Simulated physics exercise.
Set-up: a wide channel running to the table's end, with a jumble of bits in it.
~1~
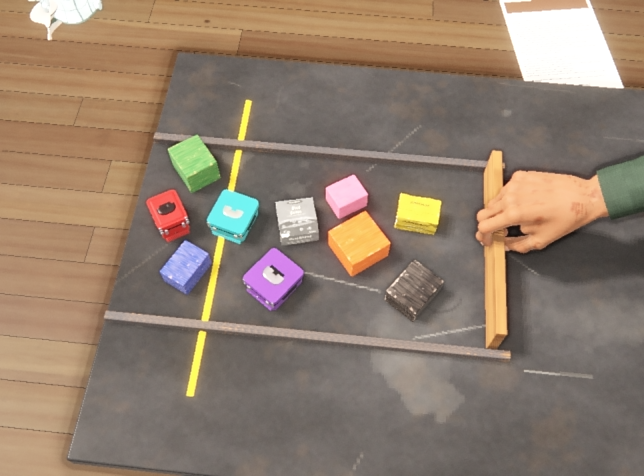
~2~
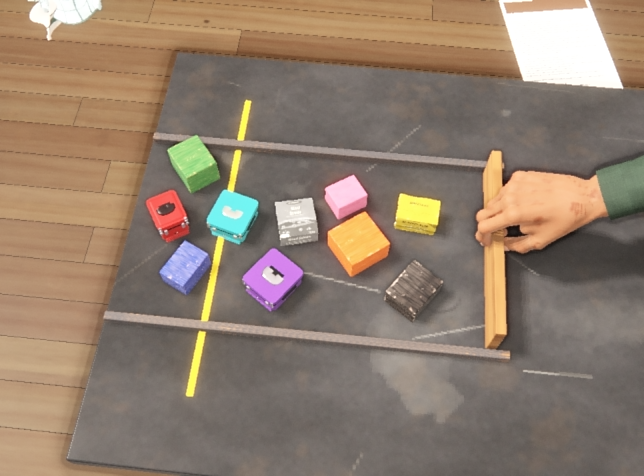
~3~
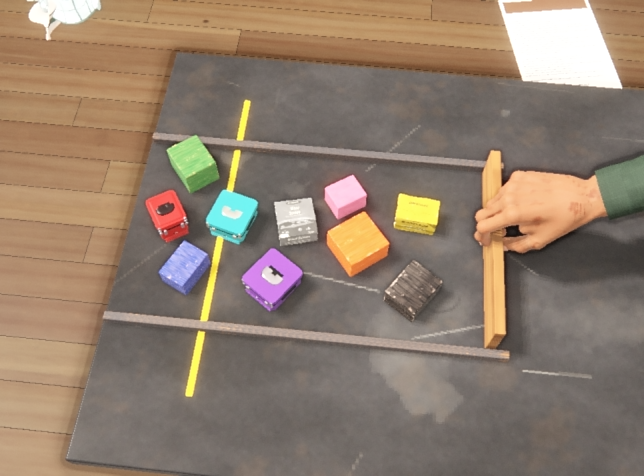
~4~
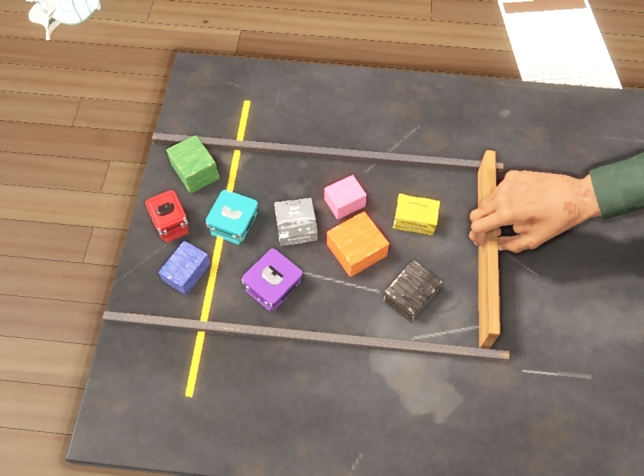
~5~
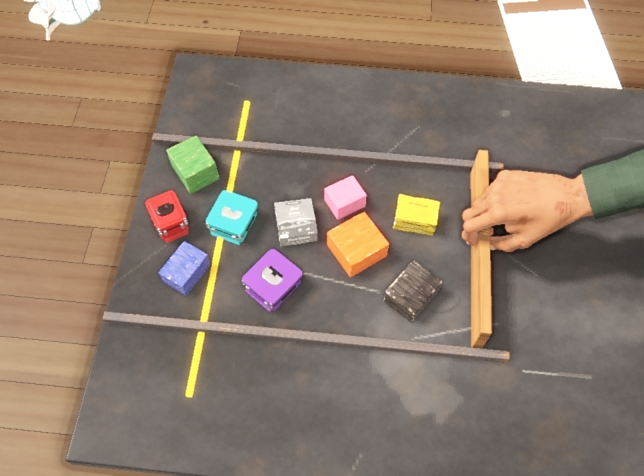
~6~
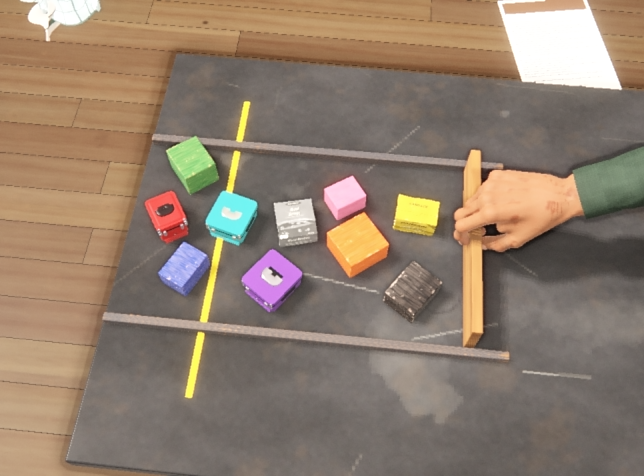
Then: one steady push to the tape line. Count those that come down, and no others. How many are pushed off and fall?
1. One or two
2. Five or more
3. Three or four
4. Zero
1.
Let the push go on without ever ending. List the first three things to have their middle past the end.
Order, earliest first: Red case, turquoise case, blue block.
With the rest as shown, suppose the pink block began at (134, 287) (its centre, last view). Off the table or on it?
The pink block would be down.
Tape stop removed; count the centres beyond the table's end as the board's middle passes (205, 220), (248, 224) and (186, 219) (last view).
In that order 3, 1 and 4.
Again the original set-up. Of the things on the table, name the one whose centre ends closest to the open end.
The blue block.
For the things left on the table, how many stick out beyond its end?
It comes to 1.
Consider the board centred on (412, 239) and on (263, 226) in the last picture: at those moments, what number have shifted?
First position 2; second position 9.
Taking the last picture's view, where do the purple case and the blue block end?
First object about (151, 284); second object about (119, 266).
Soon after, none off yet; red case at rest near (168, 217); green block at rest near (193, 165); blue block at rest near (185, 269).
Then, none off yet; red case moving near (161, 218); green block at rest near (193, 165); blue block at rest near (185, 269).
At rest, the number that fall off is one or two; fallen, turquoise case and red case.
